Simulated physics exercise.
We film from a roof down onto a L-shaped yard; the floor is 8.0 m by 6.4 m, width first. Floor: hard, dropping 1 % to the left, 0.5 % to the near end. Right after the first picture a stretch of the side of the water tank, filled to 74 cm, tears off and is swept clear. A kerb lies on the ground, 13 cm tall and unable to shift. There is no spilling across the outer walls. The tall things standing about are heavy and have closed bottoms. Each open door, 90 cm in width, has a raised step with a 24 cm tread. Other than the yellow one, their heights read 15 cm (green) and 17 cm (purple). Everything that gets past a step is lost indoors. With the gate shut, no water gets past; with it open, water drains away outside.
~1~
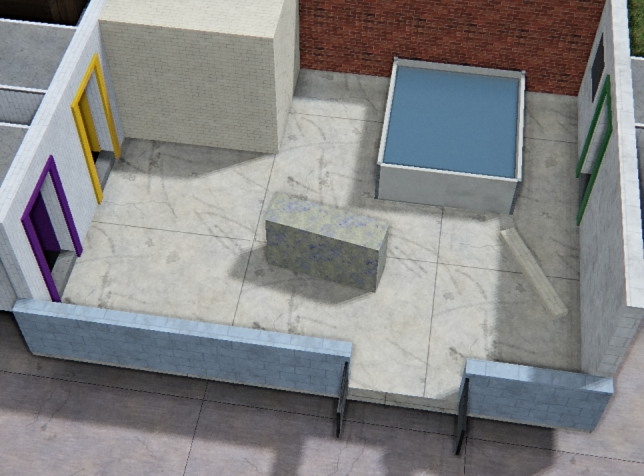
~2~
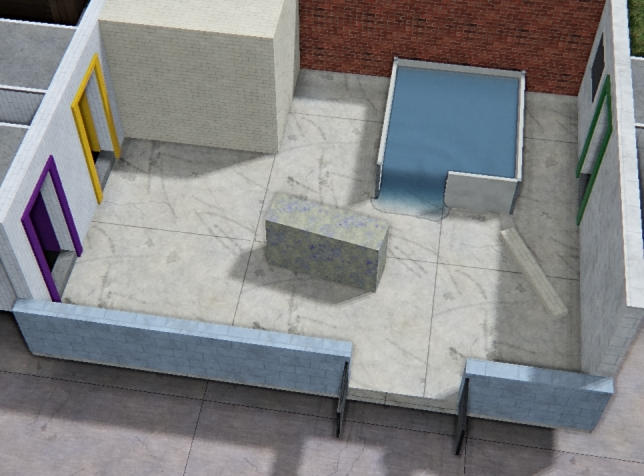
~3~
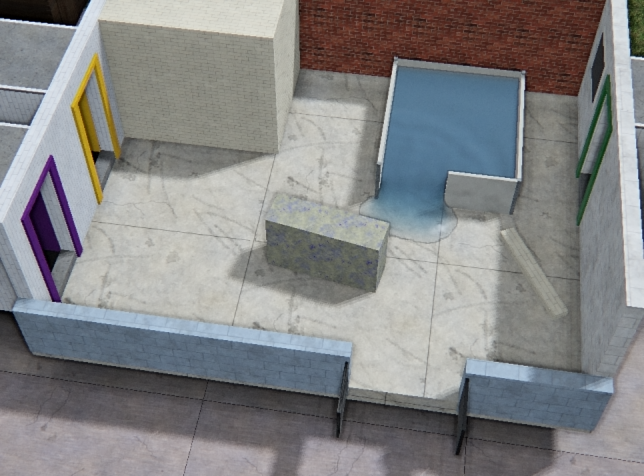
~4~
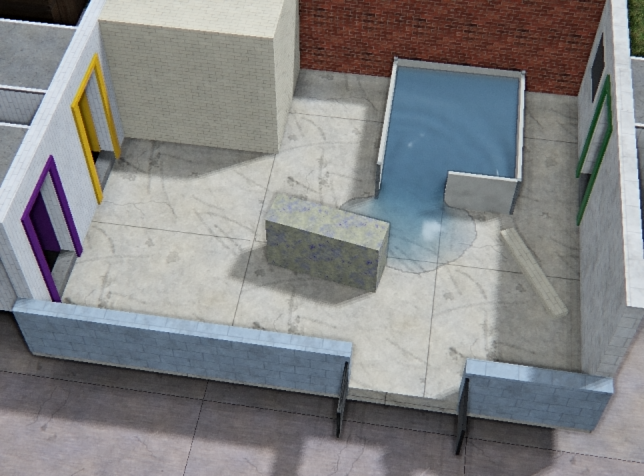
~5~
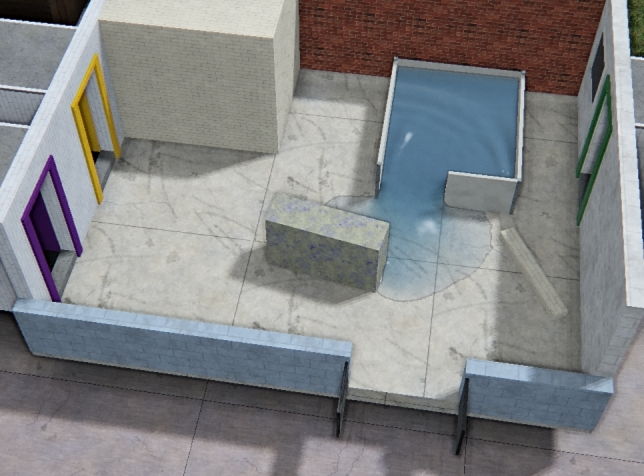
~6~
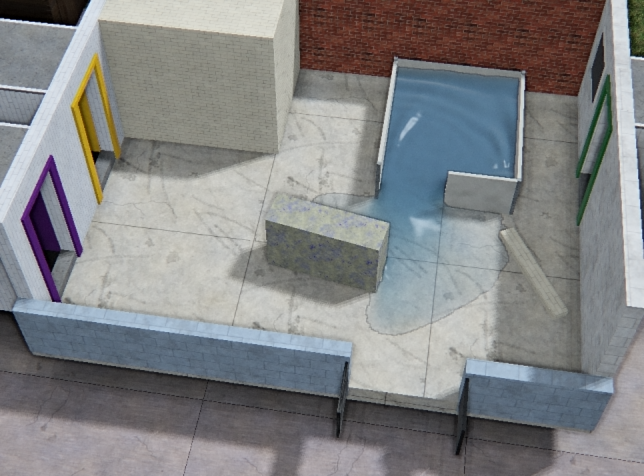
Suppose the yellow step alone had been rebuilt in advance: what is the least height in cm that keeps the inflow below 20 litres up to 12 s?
About 15 cm.
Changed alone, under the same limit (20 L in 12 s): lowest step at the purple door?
The purple one would have to be about 9.0 cm high.
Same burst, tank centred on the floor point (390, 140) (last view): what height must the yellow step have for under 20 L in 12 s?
Close to 17 cm would do it.
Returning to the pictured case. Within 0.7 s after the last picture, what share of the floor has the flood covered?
25 %.
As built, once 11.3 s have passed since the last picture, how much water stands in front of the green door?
Lab note: Depth approx. 4.0 cm.
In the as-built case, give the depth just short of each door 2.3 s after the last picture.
Reading in centimetres: Green = 0, yellow = 15, purple = 0.
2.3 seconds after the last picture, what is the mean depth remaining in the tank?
The mean depth is roughly 38 cm.
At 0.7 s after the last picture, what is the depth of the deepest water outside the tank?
Close to 52 centimetres.
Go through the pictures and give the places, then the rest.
The first frame shows the water tank at (454, 120) is whole and still, 74 cm deep; the yellow door at (98, 137) is dry.
In the second frame, the gap is at (412, 191), the front 0.3 m out at (429, 217); the back of the water tank holds 74 cm.
In the third frame, the gap is at (412, 191), the front 0.8 m out at (416, 238); the back of the water tank holds 74 cm.
In the fourth frame, water pours out at (412, 192) and has run 1.4 m, to (401, 266); about 8 cm deep outside, 74 cm at the back.
In the fifth frame, water pours out at (412, 192) and has run 2.0 m, to (397, 297); about 6 cm deep outside, 74 cm at the back.
In the sixth frame, the front is at (381, 328), 2.6 m from the gap at (412, 191); 4.8 m2 of floor is wet, 69 cm left at the back; 3.7 m in a straight line remain to the yellow door at (98, 137).
Then, 0.7 s after the last picture water covers 25 % of the floor, deepest (52 cm) near (372, 257); it has not reached the yellow door.
Then, 2.3 s after the last picture water covers 50 % of the floor, deepest (38 cm) near (577, 403); 15 cm at the yellow door, 0 litres in over its 19 cm step.
Then, 11.3 s after the last picture water covers 95 % of the floor, deepest (12 cm) near (49, 332); 12 cm at the yellow door, 4 litres in over its 19 cm step.
At the yellow door as built, the water peaked near 21 cm, 2.9 s after the last picture.
With a step of 12.5 cm, 49 litres would have come in within the 12 s; with 16.5 cm, 11 litres. So under 20 litres takes about 15 cm.
